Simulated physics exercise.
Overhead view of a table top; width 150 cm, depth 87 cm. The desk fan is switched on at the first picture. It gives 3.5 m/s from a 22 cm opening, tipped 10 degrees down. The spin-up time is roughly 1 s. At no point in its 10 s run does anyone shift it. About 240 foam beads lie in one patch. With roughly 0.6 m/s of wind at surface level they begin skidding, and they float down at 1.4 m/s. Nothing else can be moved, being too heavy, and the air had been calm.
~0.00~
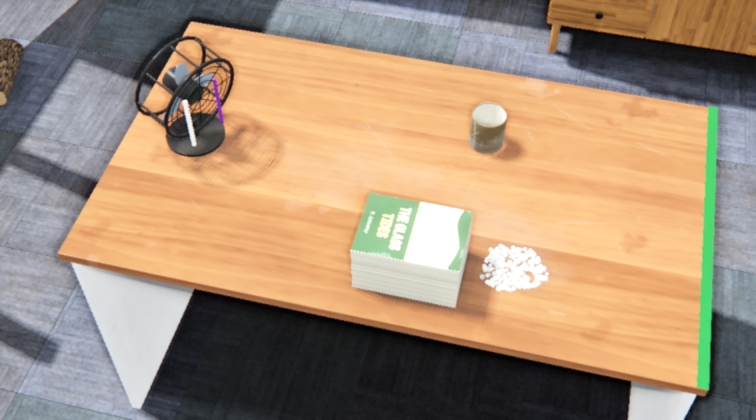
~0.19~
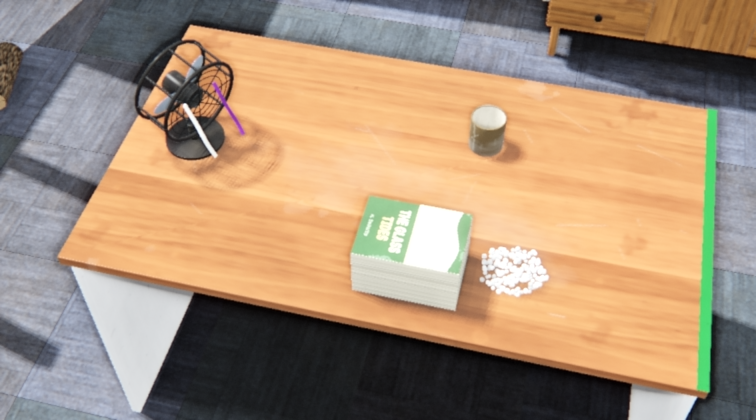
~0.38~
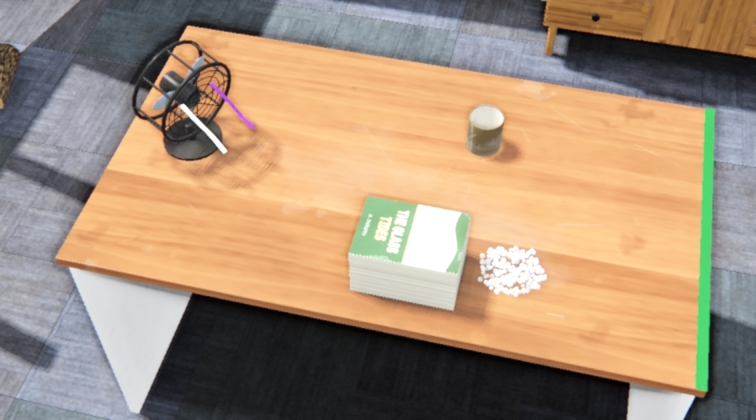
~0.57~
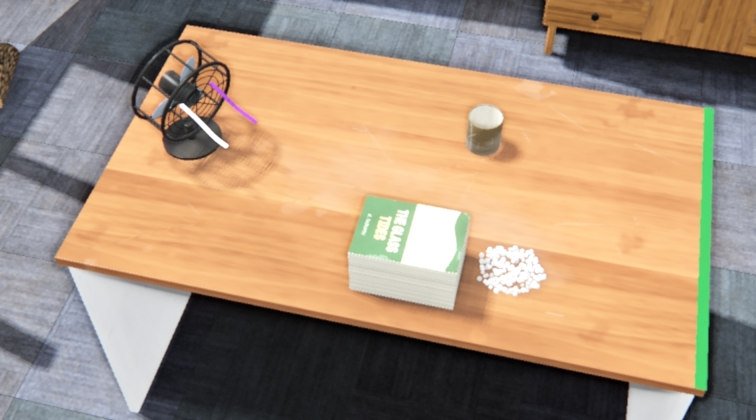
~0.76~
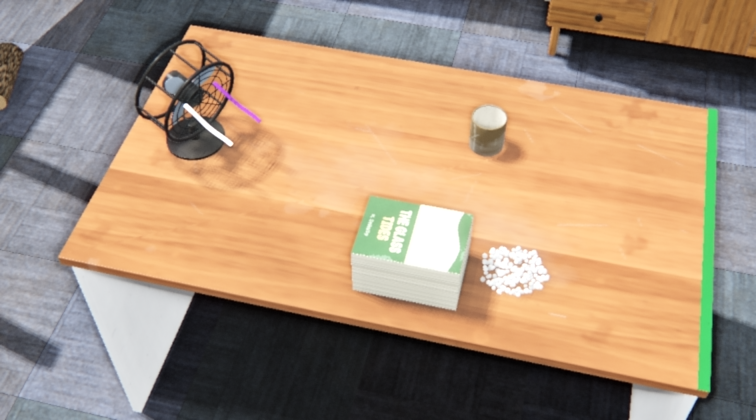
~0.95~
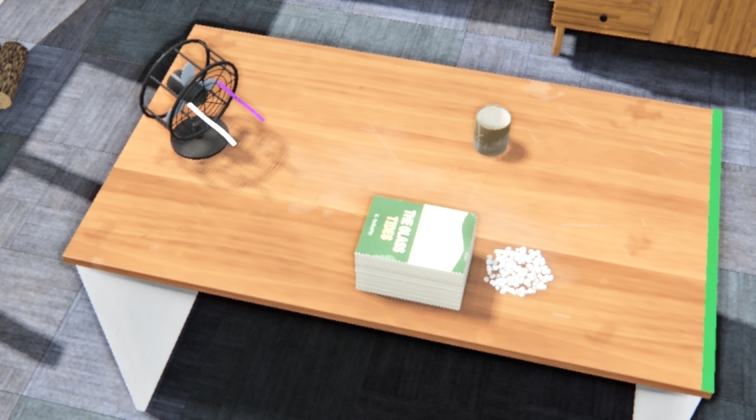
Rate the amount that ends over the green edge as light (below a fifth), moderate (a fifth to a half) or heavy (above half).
Heavy.
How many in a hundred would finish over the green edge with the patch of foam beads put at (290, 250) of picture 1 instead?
That comes to some 0 in a hundred.
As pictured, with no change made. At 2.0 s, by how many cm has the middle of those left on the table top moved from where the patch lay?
Roughly 0 cm.
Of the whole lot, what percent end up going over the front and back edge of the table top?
About 3 % front, about 0 % back.
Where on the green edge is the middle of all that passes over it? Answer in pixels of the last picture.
Midpoint of crossings, approx. (715, 335).
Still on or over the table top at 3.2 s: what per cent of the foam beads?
Close to 30 in a hundred are still there.
After 2.0 s the count stands so, 25 % are over the green edge; the middle of those still in play is near (526, 279).
After 3.2 s the count stands so, 72 % are over the green edge; the middle of those still in play is near (537, 288).
After 5.5 s the count stands so, 90 % are over the green edge.
After 10.0 s, at the end, 97 % are over the green edge.
